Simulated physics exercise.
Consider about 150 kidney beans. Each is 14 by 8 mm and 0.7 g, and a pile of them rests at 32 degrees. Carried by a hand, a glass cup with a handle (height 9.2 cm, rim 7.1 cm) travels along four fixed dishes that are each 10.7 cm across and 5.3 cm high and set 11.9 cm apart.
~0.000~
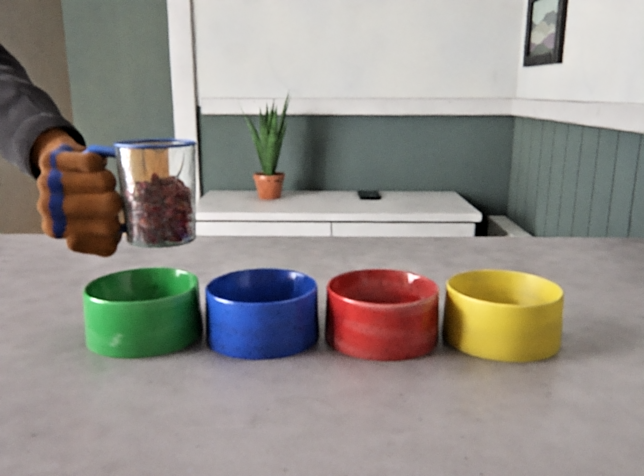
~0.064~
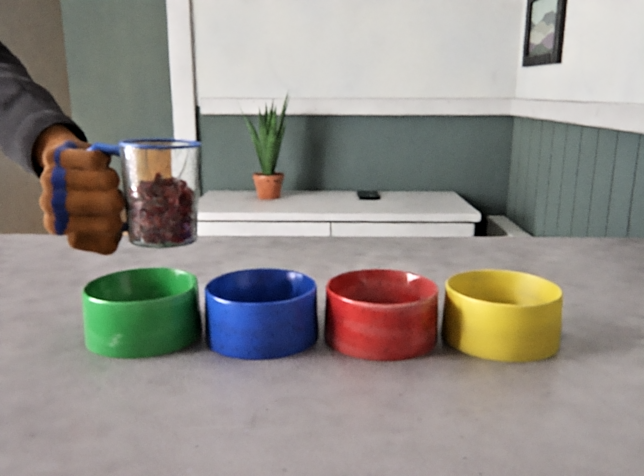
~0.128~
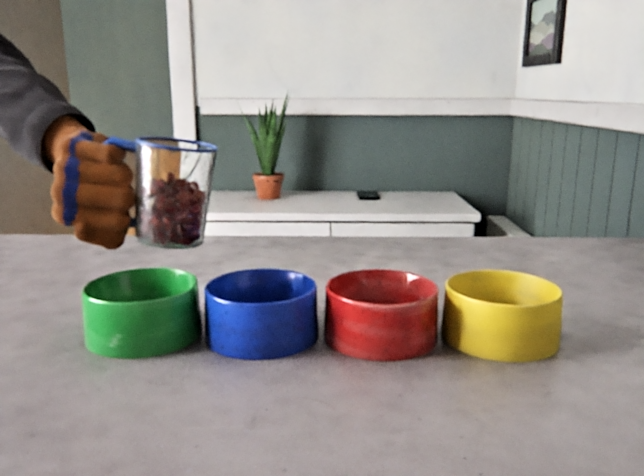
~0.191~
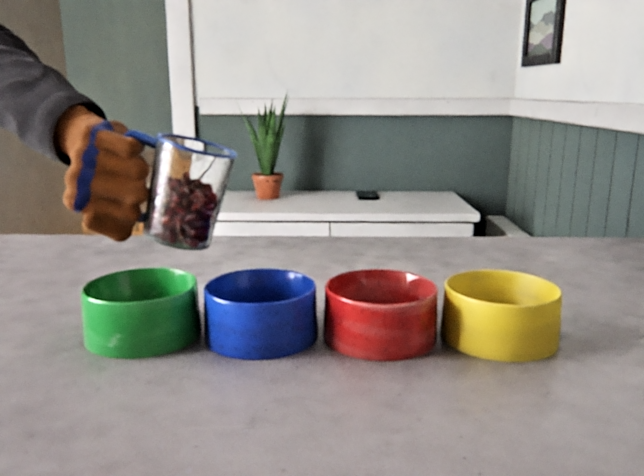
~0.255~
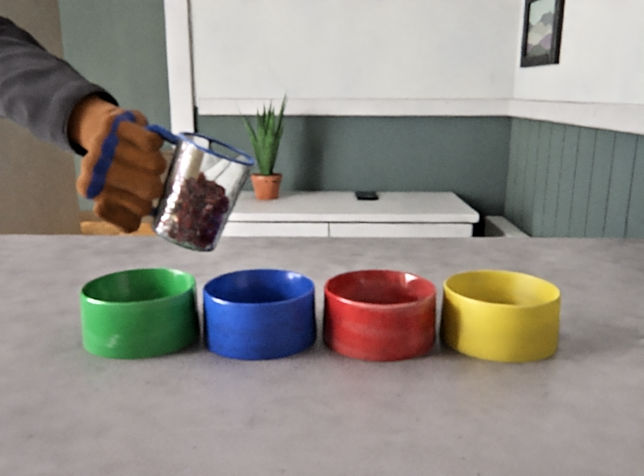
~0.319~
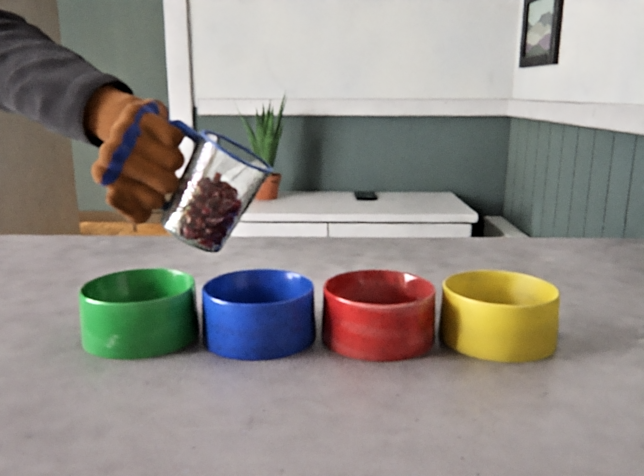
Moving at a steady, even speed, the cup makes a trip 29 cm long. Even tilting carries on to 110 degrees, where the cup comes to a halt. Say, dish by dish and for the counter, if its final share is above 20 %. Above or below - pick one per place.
Red dish: Below; blue dish: Below; green dish: Below; yellow dish: Above; counter: Below.
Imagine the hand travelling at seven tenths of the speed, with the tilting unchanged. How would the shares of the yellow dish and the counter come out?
Shares - yellow 30, counter 10.
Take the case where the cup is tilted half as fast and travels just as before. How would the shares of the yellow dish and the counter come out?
In that case yellow 100; counter 0.
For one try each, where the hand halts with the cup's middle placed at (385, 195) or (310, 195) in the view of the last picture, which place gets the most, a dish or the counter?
Top receivers, in order: Yellow and red.
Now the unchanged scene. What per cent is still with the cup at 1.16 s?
Around 65 in a hundred.
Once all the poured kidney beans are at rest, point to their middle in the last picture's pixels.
After settling, the middle sits near (511, 322).
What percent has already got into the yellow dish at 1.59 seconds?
Around 90 in a hundred by then.
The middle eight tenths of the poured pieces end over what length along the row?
Close to 6 centimetres along the dishes.
After 0.83 s, tilt 91 degrees; cup holds 100 %.
Then, at 1.16 s, tilt 110 degrees; cup holds 65 %, yellow 25 %.
After 1.59 s, tilt 110 degrees; cup holds 5 %, yellow 90 %.
In the end, at 2.2 s, red 0 %, blue 0 %, green 0 %, yellow 95 %, counter 5 %.
